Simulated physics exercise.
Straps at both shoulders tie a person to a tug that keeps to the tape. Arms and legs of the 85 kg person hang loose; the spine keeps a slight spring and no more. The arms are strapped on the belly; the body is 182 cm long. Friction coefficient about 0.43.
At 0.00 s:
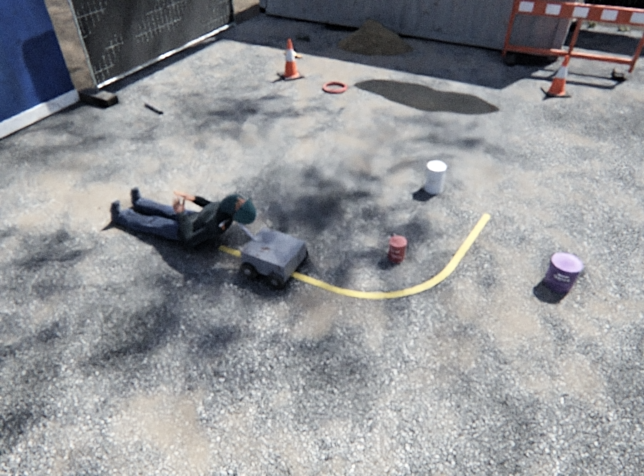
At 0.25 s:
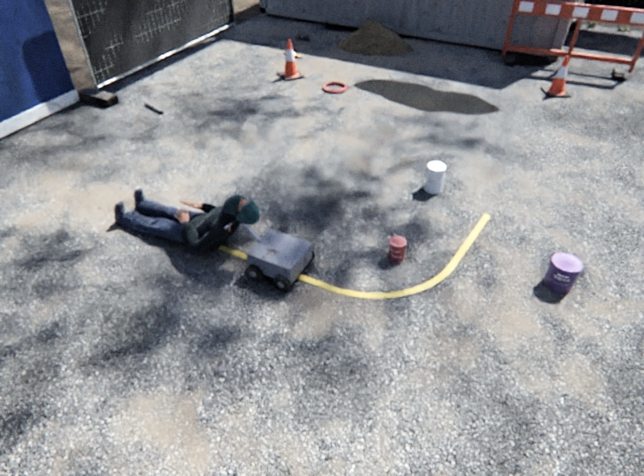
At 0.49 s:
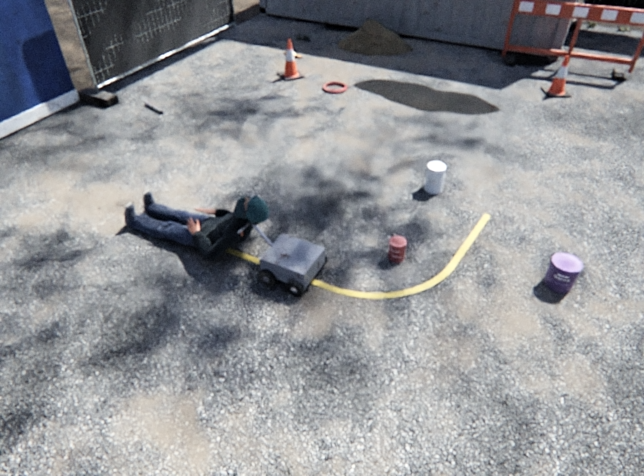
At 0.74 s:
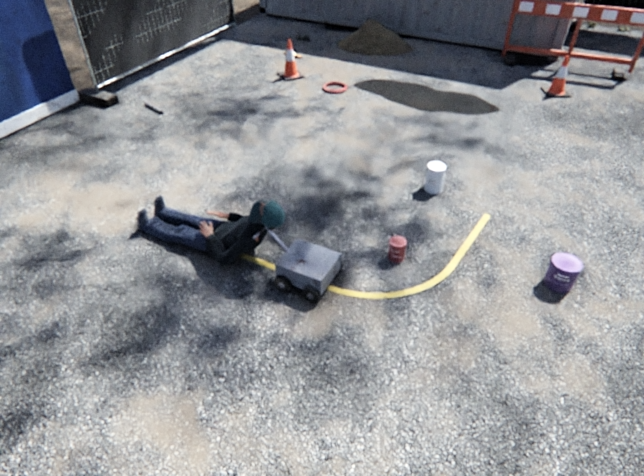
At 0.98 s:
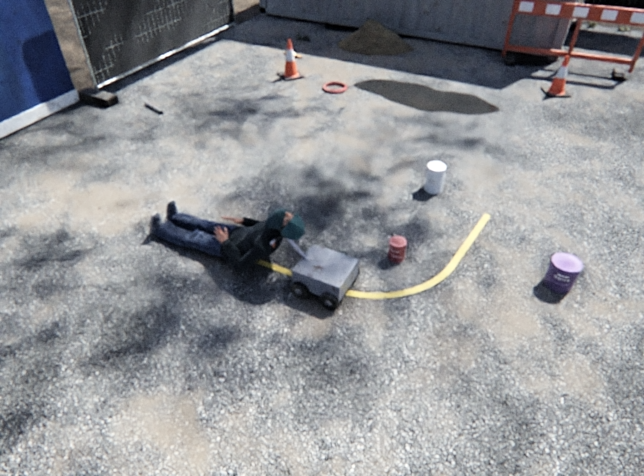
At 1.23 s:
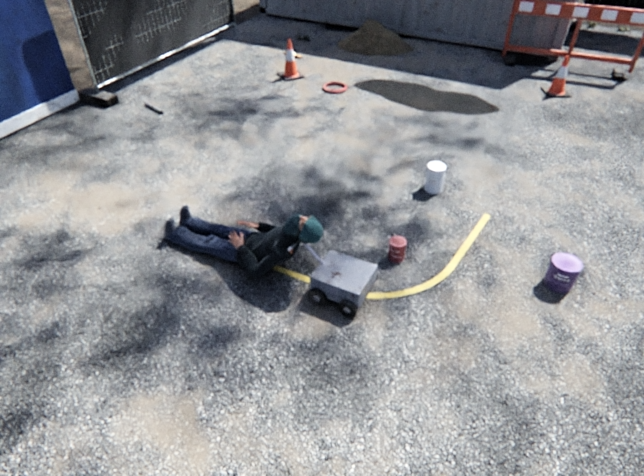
To begin with, a person in dark clothes and a green cap lies back on gravel behind a small grey cart on a curved yellow line. The cart rolls slowly rightward along the line, and the person slides after it, legs trailing, until the cart is just below the red can.
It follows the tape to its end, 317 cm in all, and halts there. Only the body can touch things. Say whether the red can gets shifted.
Here the red can takes a hit.
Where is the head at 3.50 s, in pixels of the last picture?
At about (474, 212).
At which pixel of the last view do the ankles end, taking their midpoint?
Near (401, 267).
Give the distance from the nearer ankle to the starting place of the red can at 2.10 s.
About 150 cm.
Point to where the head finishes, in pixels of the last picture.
Around (505, 163).
After 2.10 s the red can is where it stood, near (397, 250) in the last picture's view; the white bin where it stood; the nearer ankle is 151 cm from that spot.
After 2.80 s the red can is where it stood, near (397, 250) in the last picture's view; the white bin where it stood; the nearer ankle is 113 cm from that spot.
After 3.50 s the red can is 7 cm from where it stood, near (402, 246) in the last picture's view; the nearer ankle is 80 cm from that spot.
After 4.20 s the red can is 13 cm from where it stood, near (405, 243) in the last picture's view; the nearer ankle is 46 cm from that spot.
By 5.0 s, red can gets knocked; purple bucket stays put; white bin stays put.
